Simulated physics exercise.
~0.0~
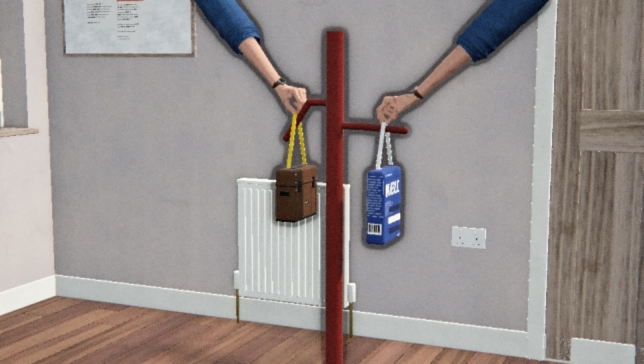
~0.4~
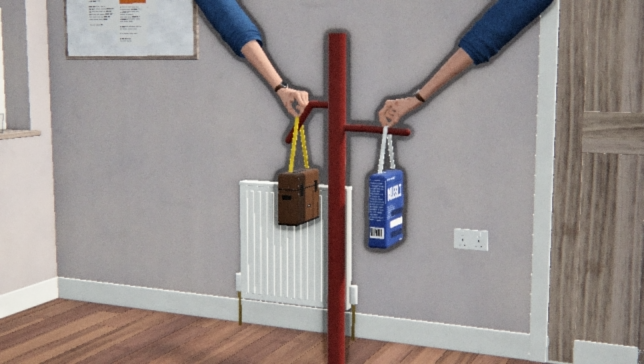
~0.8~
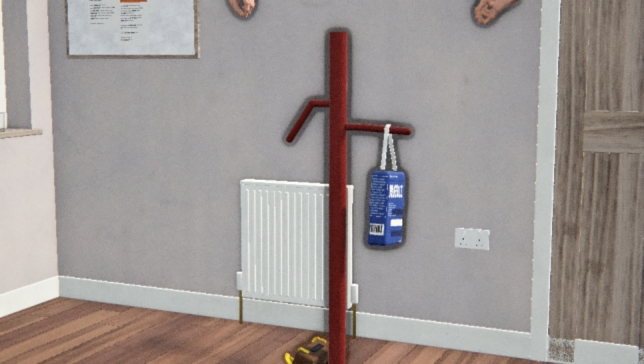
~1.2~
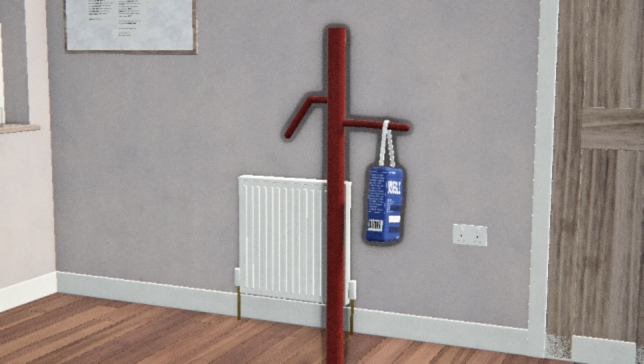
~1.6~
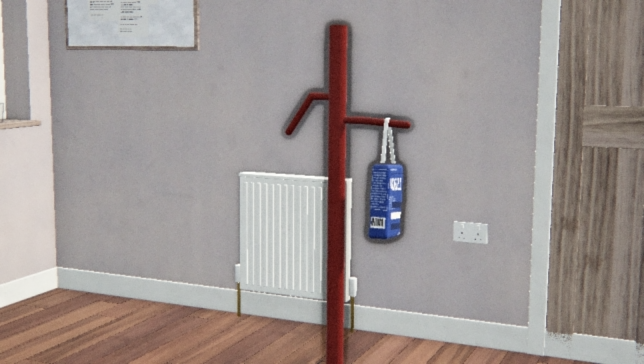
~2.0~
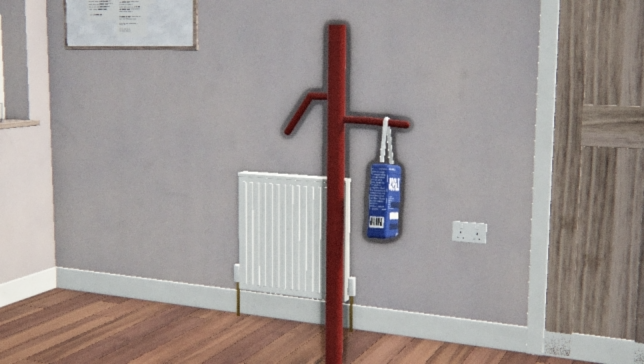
Two hands in blue sleeves reach in from the upper left and right, holding a brown case by a yellow loop and a blue bag by a white one at the pegs of a dark red stand. The slightly swaying view faces a grey wall with a white radiator, a wooden floor and a door at right. The hands let go and draw back. The brown case drops from the sloping left peg to the floor by the post, then is out of view. The blue bag stays hanging from the right peg, turning slightly, while the left peg is bare.
